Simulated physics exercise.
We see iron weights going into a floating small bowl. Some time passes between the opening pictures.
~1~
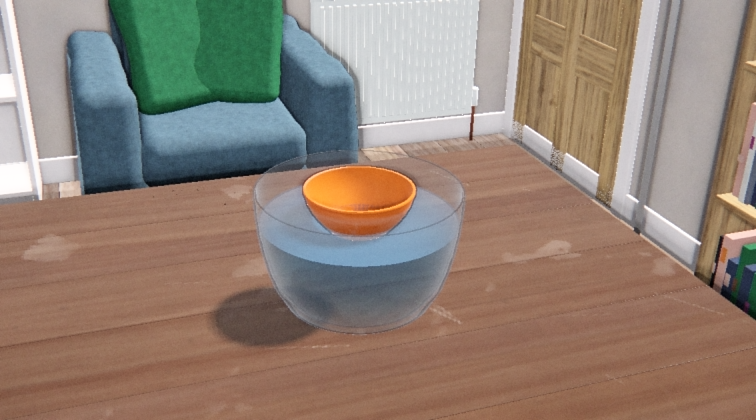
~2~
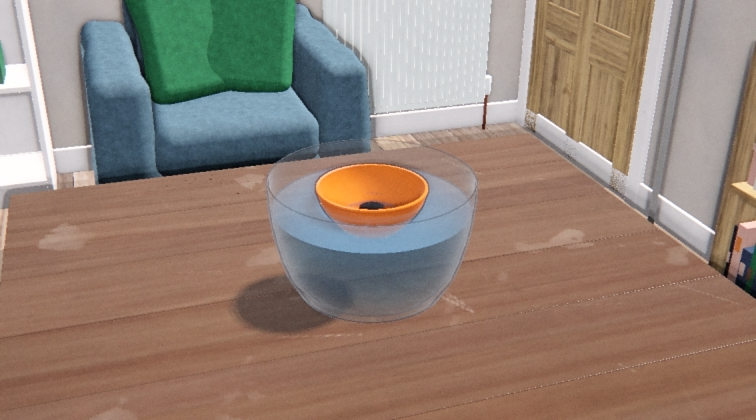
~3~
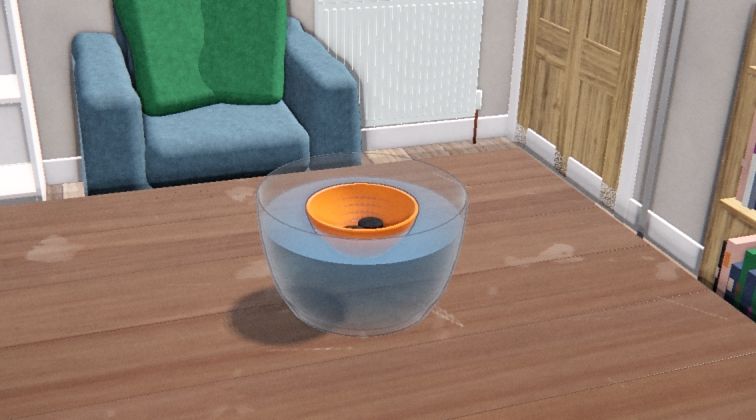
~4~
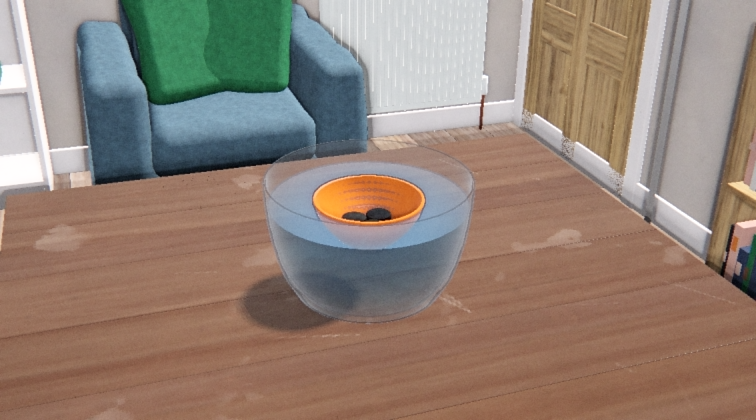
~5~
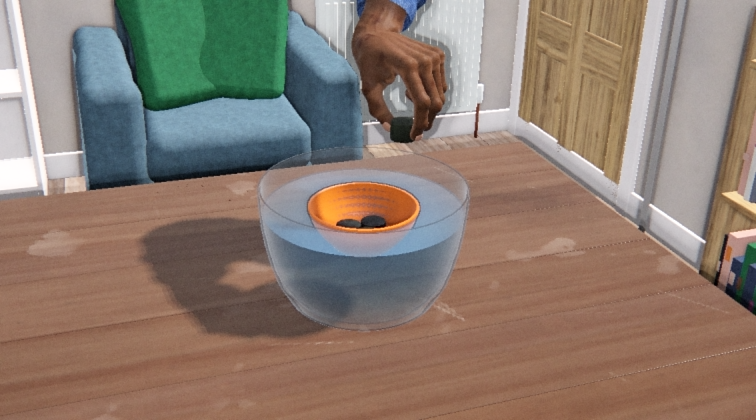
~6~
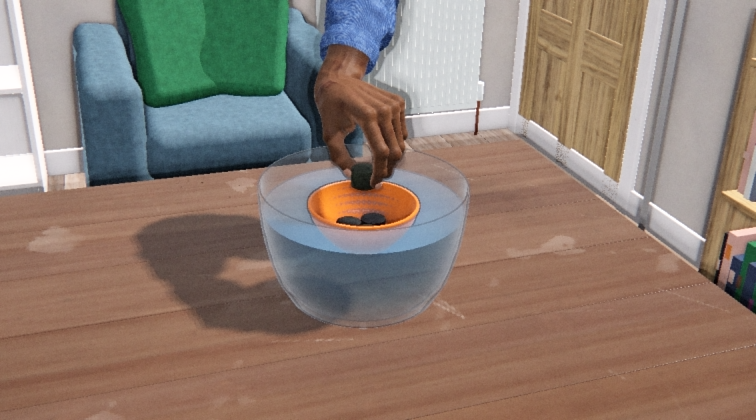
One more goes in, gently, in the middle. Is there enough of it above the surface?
It floods and sinks.
Soon after, the iron weight is in and the small bowl dips.
Later, water pours in over its edge.
In the end, the small bowl lies on the bottom with its load.
